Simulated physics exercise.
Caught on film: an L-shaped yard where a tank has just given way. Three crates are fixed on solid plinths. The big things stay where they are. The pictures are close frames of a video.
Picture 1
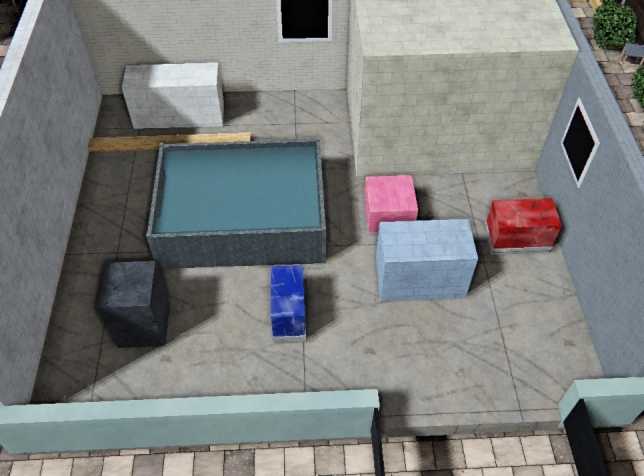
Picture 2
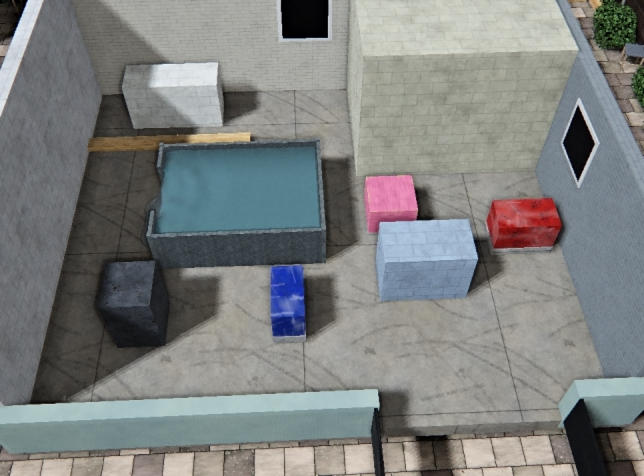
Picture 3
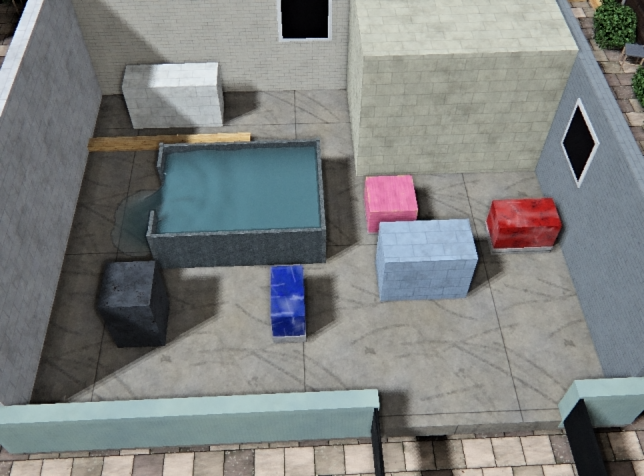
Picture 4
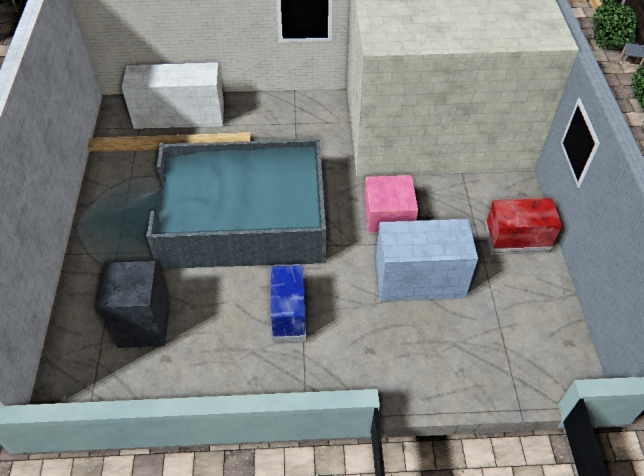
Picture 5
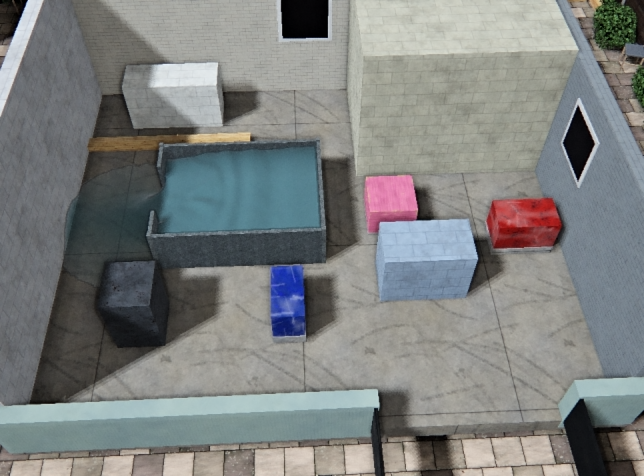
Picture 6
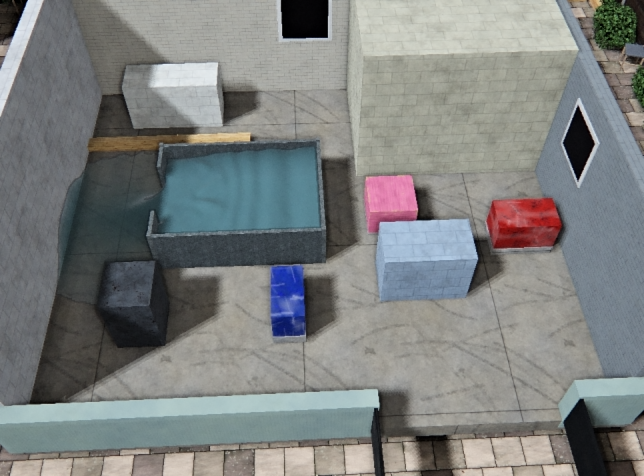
At the start, a tank brimming with still, blue-green water stands in a walled yard among coloured blocks. Its left side opens, and water pours out through the gap, spreading leftward across the concrete in a rounded sheet. The sheet reaches the left wall and washes a little way up it.
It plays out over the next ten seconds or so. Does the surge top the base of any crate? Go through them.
The pink crate gets wet; the blue crate stays dry; the red crate stays dry.
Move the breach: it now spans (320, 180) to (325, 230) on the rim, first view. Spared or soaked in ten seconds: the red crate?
Red crate is topped.
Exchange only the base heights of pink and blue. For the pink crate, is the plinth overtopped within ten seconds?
Pink keeps dry.
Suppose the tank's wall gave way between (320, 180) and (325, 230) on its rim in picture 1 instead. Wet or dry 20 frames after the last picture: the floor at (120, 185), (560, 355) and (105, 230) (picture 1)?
In turn: No water, awash, no water.
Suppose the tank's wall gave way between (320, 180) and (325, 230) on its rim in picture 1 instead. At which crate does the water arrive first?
I say the pink-painted one.
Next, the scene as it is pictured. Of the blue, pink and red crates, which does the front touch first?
First comes the blue-painted one.
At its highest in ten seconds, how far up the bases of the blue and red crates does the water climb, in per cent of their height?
Roughly 70 per cent, then 60 per cent.
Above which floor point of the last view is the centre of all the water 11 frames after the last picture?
Around (191, 223).
A moment on, water covers 15 % of the floor; the pink crate not reached, the blue crate not reached, the red crate not reached.
Next, water covers 25 % of the floor; the pink crate not reached, the blue crate not reached, the red crate not reached.
Then, water covers 50 % of the floor; the pink crate not reached, the blue crate water round its plinth, the red crate not reached.
Later, water covers 80 % of the floor; the pink crate water round its plinth, the blue crate water round its plinth, the red crate not reached.
In the end, water covers 95 % of the floor; the pink crate was topped, the blue crate stayed above the water, the red crate stayed above the water.
